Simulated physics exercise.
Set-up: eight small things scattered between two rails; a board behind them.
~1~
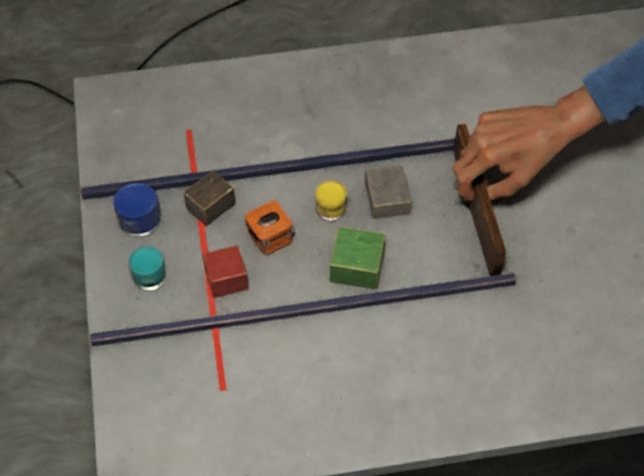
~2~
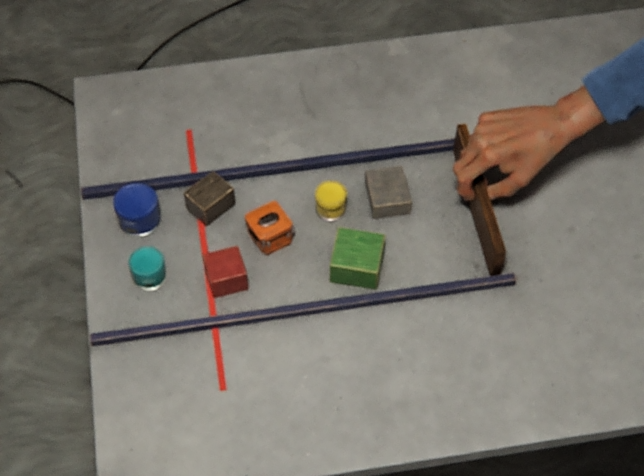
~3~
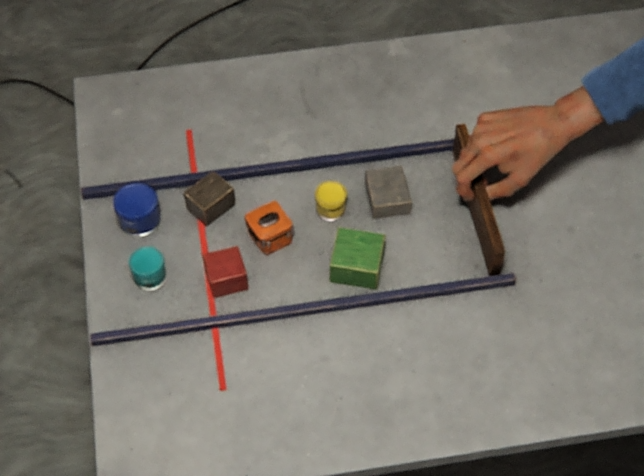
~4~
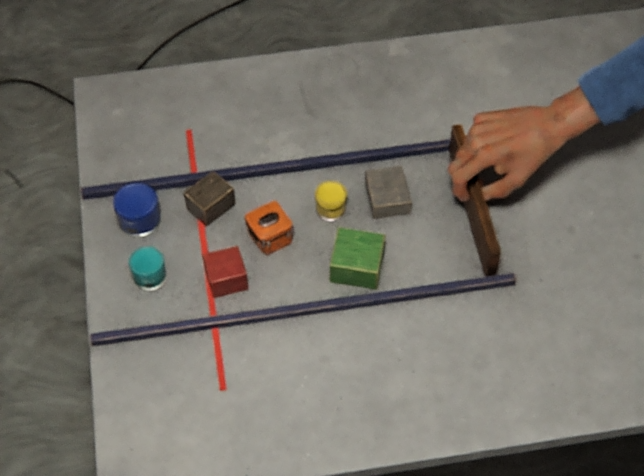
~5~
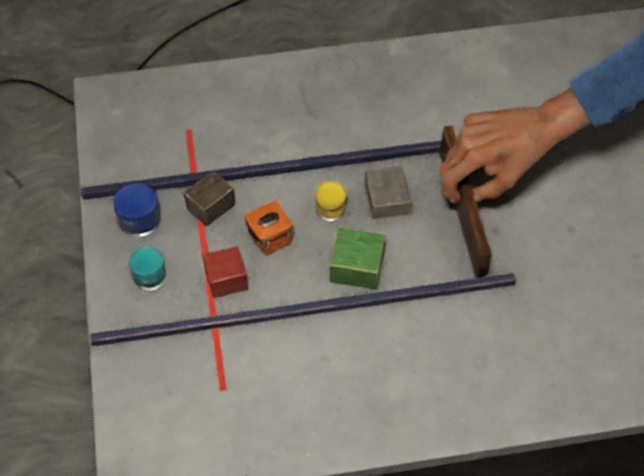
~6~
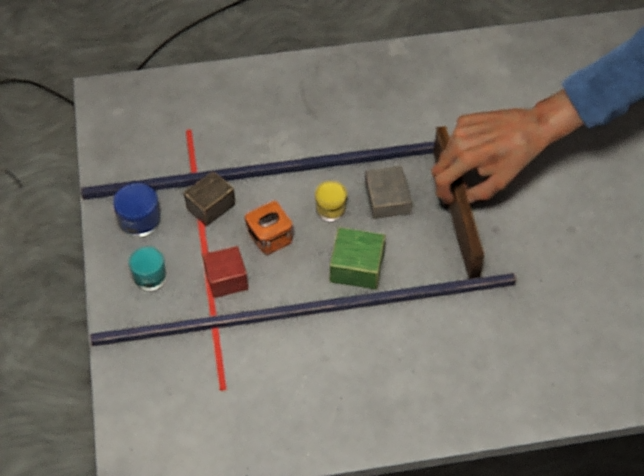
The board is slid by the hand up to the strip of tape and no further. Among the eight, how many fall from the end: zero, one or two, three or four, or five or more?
There will be no losses over the edge.
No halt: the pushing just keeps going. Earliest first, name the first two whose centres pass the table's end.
Order, earliest first: The blue tin; the red block.
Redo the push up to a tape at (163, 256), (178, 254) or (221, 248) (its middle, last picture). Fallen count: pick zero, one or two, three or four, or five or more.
So, taking them in turn, I'd give 1 or 2; one to two; zero.
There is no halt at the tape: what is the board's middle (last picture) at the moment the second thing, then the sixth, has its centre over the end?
At (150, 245) for the second, at (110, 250) for the sixth.
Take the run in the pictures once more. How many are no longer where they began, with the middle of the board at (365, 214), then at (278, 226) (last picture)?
By the first moment it's 3, by the second it's 6.
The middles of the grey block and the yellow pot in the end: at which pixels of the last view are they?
Grey block: About (182, 220); yellow pot: About (147, 229).
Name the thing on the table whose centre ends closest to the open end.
Blue tin.
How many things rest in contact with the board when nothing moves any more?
Tally at the end: 3.
A little later, none off yet; blue tin at rest near (138, 210); turquoise tin at rest near (148, 269); black block at rest near (210, 198).
When it is over, the number that fall off is zero.
